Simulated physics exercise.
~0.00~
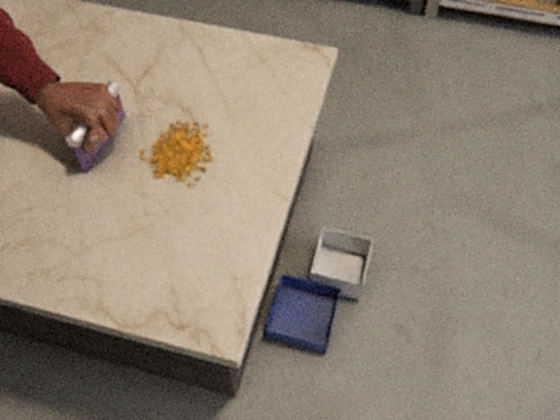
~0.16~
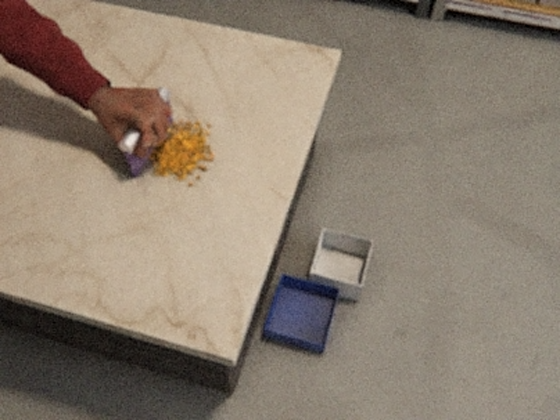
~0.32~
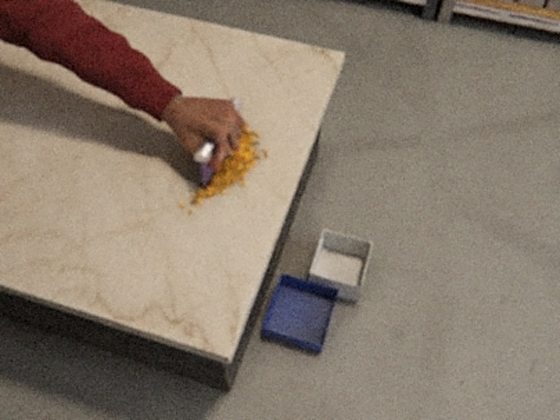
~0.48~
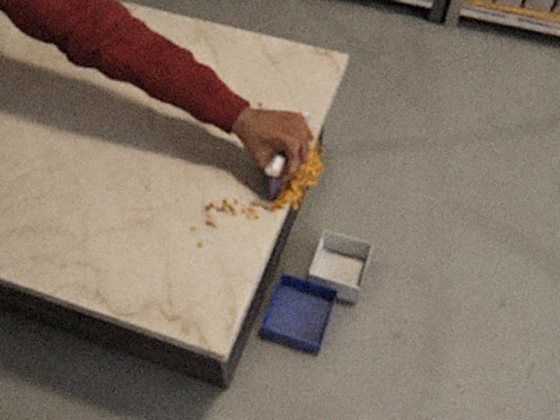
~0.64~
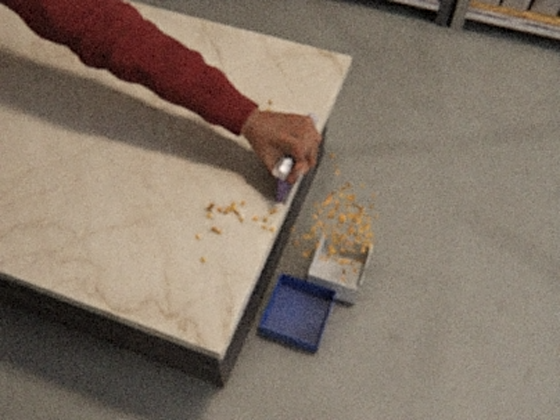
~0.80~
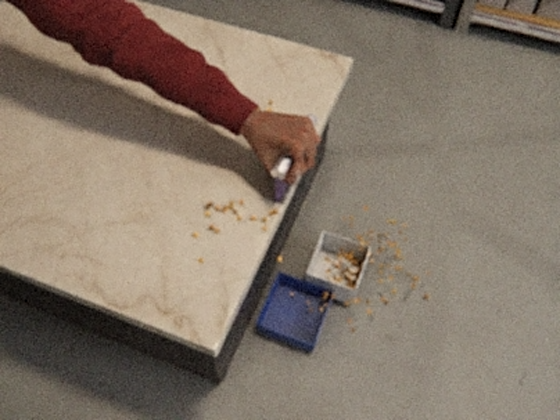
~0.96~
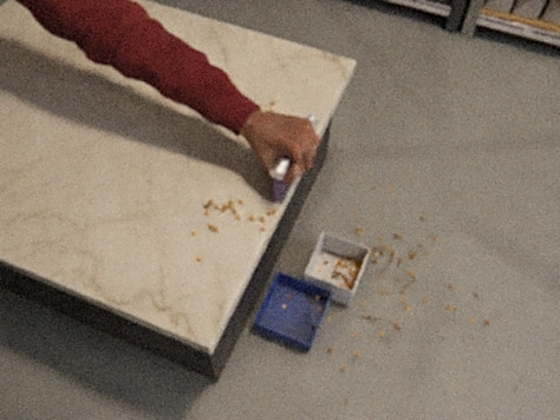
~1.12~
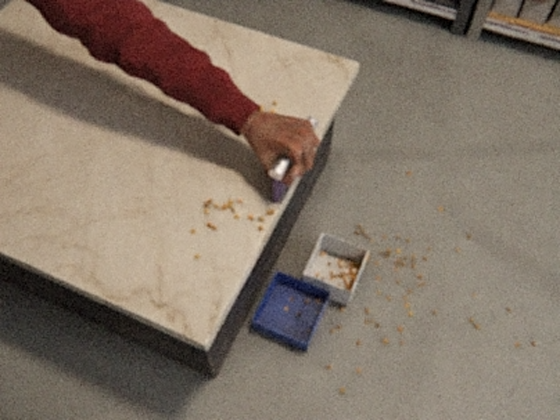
On a pale marbled tabletop, a hand pushes yellow kernels rightward over the edge, some landing in a white tin, others scattering across the floor.
